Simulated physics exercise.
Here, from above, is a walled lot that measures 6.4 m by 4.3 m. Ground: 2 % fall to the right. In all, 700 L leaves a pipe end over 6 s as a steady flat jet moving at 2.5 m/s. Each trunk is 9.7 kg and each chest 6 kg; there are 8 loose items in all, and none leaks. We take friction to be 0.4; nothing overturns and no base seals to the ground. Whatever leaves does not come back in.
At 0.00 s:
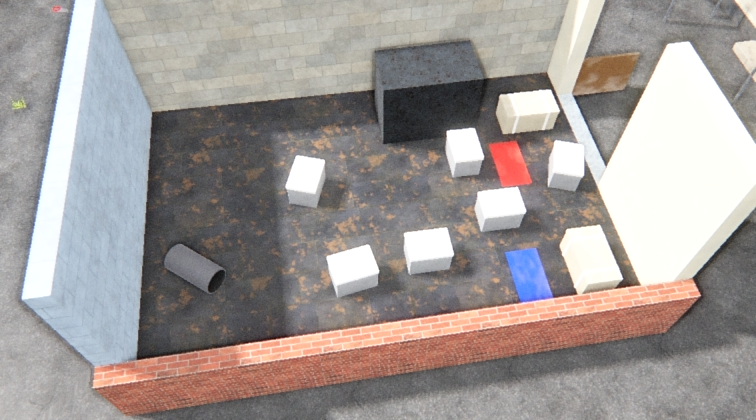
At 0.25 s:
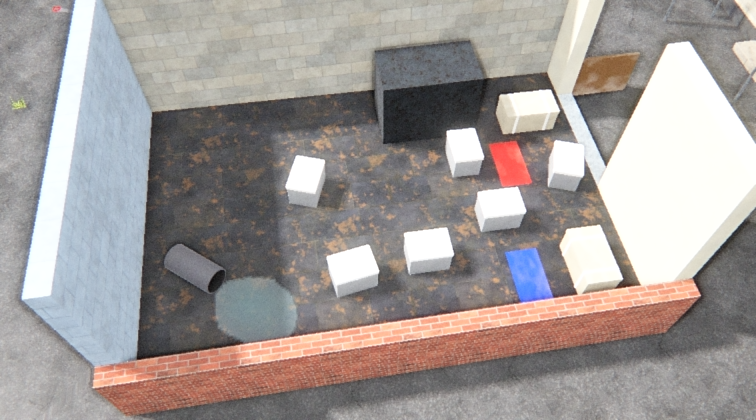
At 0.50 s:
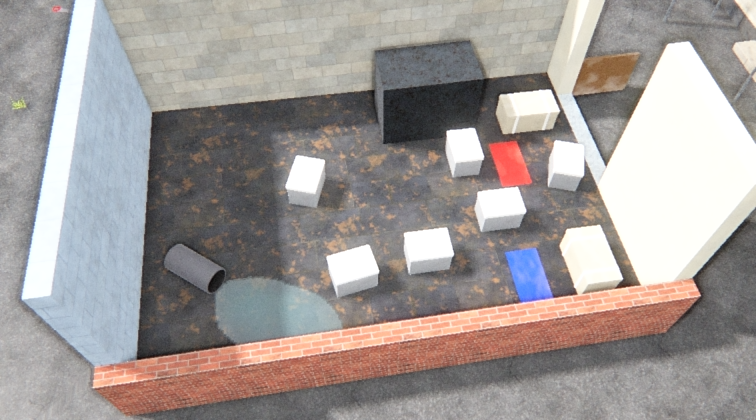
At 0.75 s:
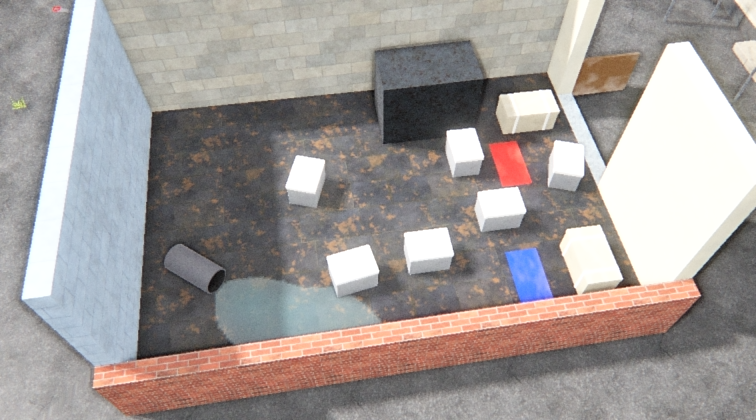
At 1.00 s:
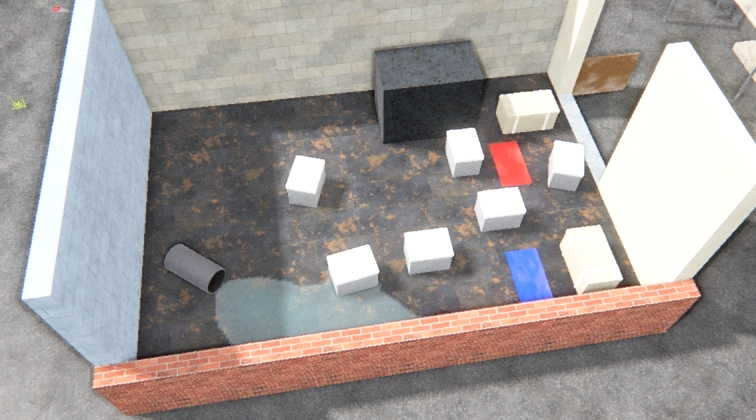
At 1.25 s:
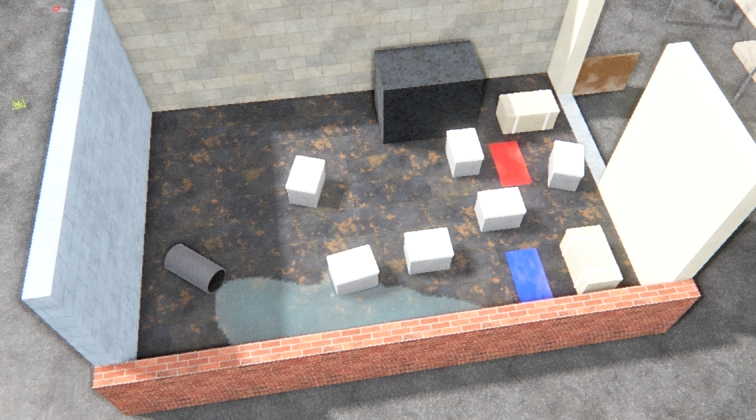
At the start, a walled lot with a dark, stained floor holds white boxes, cream boxes, a large black block, red and blue patches, and a gray pipe. Water then appears at the pipe's open end and spreads rightward along the brick wall, while the boxes stay still.
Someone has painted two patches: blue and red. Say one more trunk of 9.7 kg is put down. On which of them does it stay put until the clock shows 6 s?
Red.
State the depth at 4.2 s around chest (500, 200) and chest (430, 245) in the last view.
First roughly 2 cm, second roughly 2 cm.
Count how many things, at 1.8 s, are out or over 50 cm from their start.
0 in all.
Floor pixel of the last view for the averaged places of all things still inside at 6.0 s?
The average lands around (457, 176).
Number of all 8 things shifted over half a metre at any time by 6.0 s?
The total is 3.
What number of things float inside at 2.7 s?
I'd say 0 of them.
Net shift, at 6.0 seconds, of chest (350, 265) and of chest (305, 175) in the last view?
0 cm and 0 cm respectively.
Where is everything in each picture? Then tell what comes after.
The first picture shows a trunk at (594, 254) rests on the ground; a trunk at (529, 103), on the bottom; the red patch at (509, 163); 0.0 m2 under water; 0 of 8 have shifted.
The second picture shows a trunk at (594, 254), on the bottom; a trunk at (529, 103) rests on the ground; the red patch at (509, 163); water covers 0.7 m2; 0 of 8 have shifted.
The third picture shows a trunk at (594, 254) rests on the ground; a trunk at (529, 103), on the bottom; the red patch at (509, 163); water covers 1.3 m2; 0 of 8 have shifted.
The fourth picture shows a trunk at (594, 254), on the bottom; a trunk at (529, 103) rests on the ground; the red patch at (509, 163); water covers 1.7 m2; 0 of 8 have shifted.
The fifth picture shows a trunk at (594, 254), on the bottom; a trunk at (529, 103), on the bottom; the red patch at (509, 163); 2.1 m2 under water; 0 of 8 have shifted.
The sixth picture shows a trunk at (594, 254) rests on the ground; a trunk at (529, 103) rests on the ground; the red patch at (509, 163); water covers 2.6 m2; 0 of 8 have shifted.
After 1.8 s on blue it would be 5 cm off in 2 cm of water; on red it would be 0 cm off in 0 cm of water.
After 2.7 s on blue it would be 63 cm off in 5 cm of water; on red it would be 0 cm off in 0 cm of water.
After 4.2 s on blue it would be 93 cm off in 7 cm of water; on red it would be 0 cm off in 0 cm of water.
After 6.0 s on blue it would be 186 cm off in 5 cm of water; on red it would be 2 cm off in 2 cm of water.
